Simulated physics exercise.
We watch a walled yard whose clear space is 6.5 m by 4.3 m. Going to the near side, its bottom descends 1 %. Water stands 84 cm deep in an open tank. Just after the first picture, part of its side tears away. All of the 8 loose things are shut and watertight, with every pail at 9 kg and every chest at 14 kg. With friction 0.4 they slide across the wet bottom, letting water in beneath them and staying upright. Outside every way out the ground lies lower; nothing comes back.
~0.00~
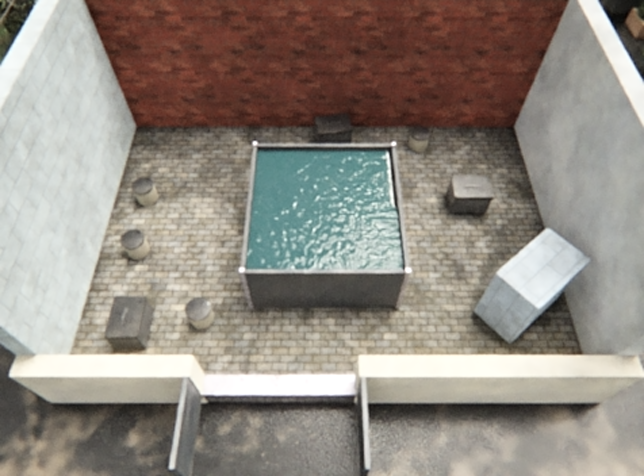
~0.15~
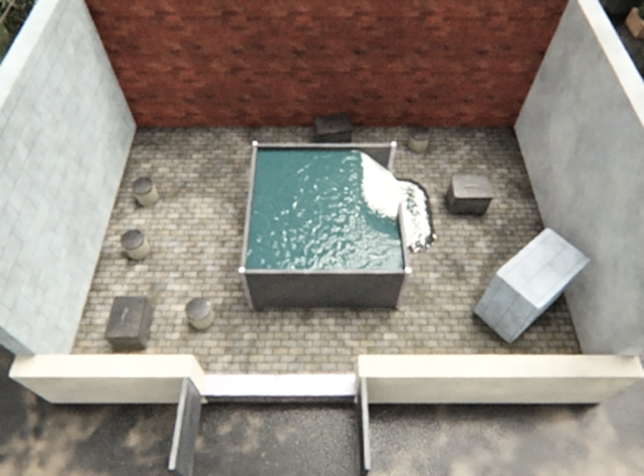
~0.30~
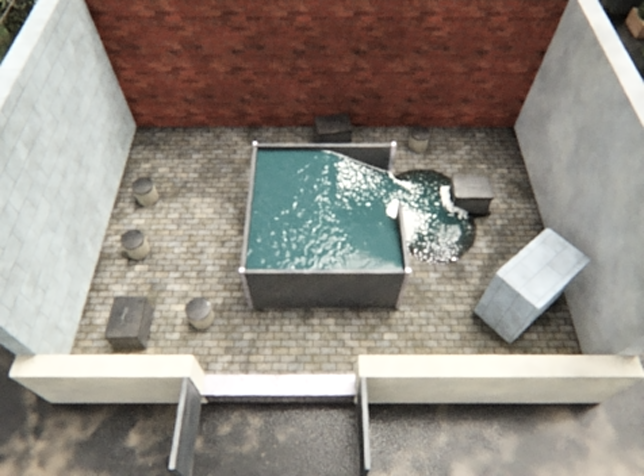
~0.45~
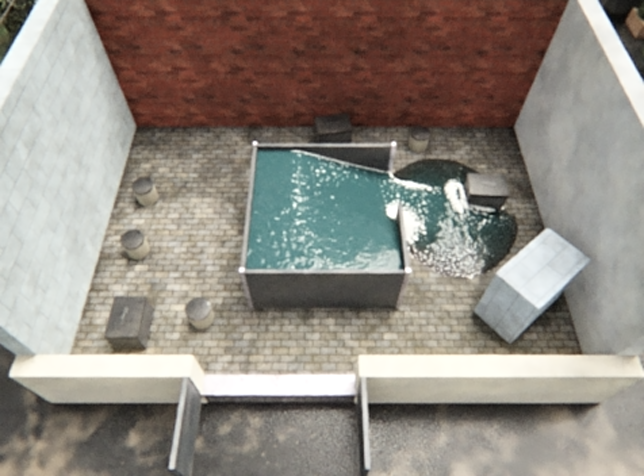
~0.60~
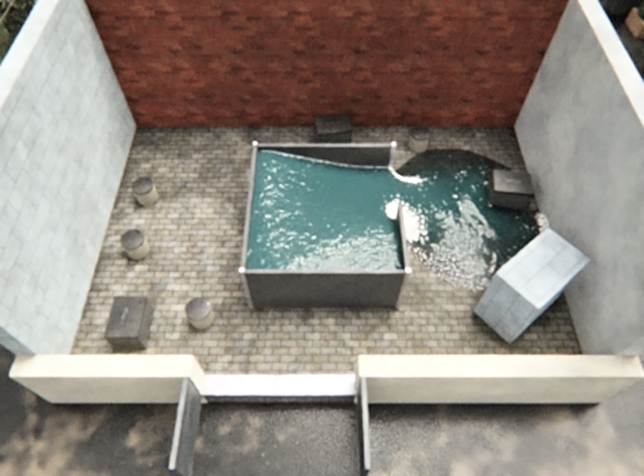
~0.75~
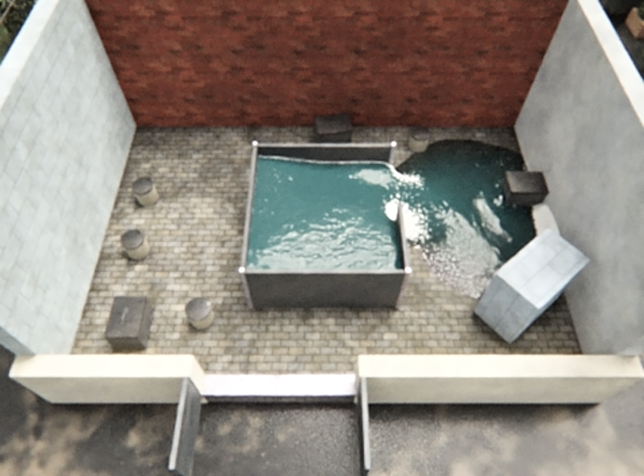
In a walled yard, water bursts from a tank's right side and pushes a chest right.
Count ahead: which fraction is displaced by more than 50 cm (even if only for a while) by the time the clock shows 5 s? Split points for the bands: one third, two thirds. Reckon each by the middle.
My call: One third to two thirds.
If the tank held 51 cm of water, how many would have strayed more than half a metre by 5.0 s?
Result: 3.
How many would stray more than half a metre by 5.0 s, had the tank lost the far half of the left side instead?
You'd get 8 in that case.
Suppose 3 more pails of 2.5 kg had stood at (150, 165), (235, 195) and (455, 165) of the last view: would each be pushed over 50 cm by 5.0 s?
Answers in order are does not cross, does not cross and crosses the line.
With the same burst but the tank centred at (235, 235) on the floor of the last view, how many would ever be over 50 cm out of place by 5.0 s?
Count: 3.
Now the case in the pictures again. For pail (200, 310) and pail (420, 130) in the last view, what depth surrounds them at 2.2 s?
Some 0 cm at the first, some 10 cm at the second.
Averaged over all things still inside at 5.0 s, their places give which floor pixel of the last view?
It sits at about (197, 225).
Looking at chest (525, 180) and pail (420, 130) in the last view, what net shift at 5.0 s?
Respectively, 60 centimetres and 400 centimetres.
After 1.1 s 1 of 8 are over 50 cm from their spots; 1 afloat.
After 2.2 s 1 of 8 are over 50 cm from their spots; 1 afloat.
After 3.5 s 3 of 8 are over 50 cm from their spots; 2 afloat.
After 5.0 s 4 of 8 are over 50 cm from their spots, and 4 have been at some point; 2 afloat.
